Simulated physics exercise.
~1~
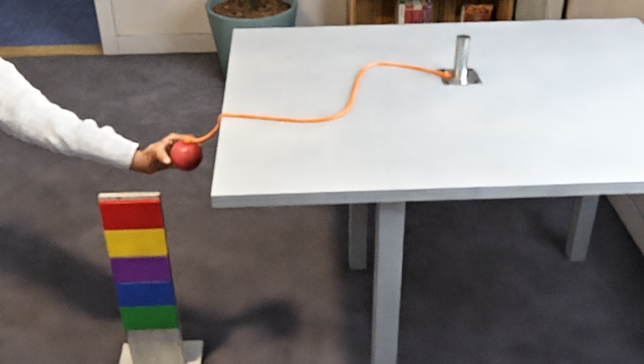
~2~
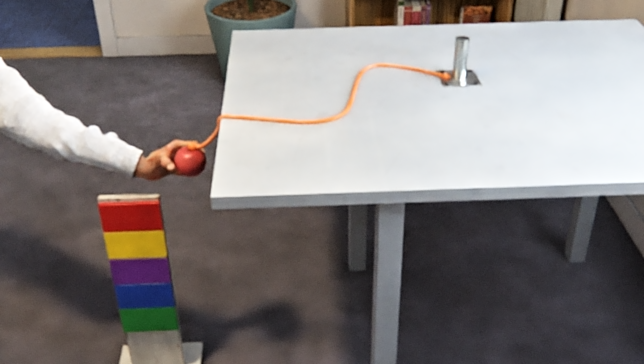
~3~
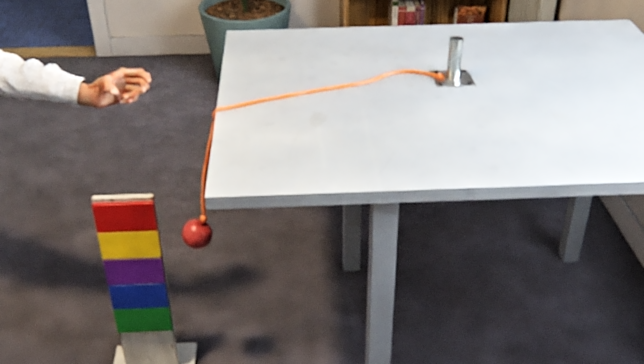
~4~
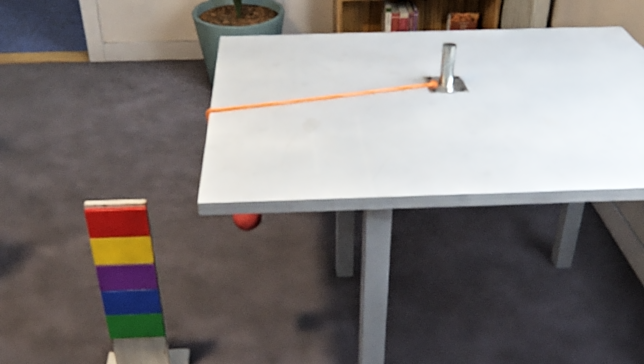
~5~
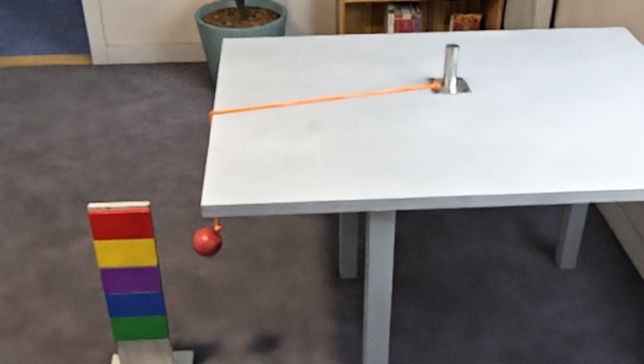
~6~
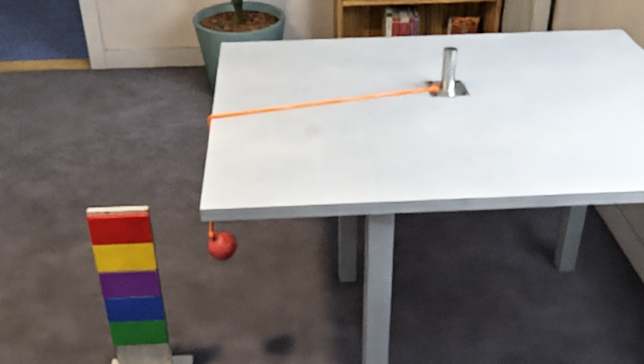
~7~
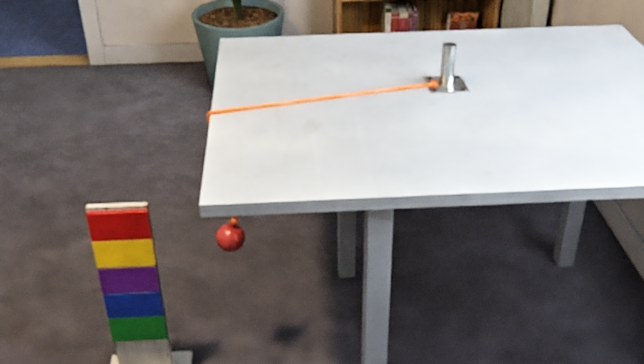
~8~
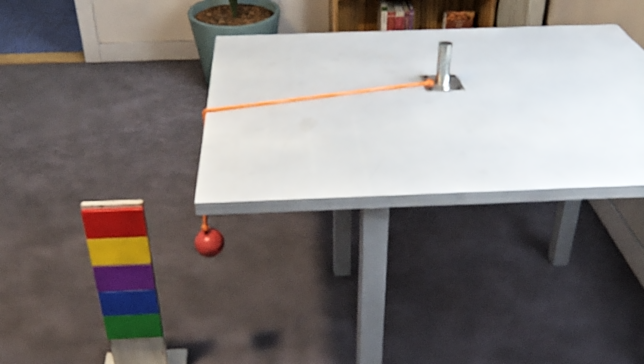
The footage shows a hand holding a red ball-like object beside a table, tied by an orange cord to a metal post, then letting go. It drops, swings under the table edge and back, and ends hanging about level with the yellow band of a striped board.
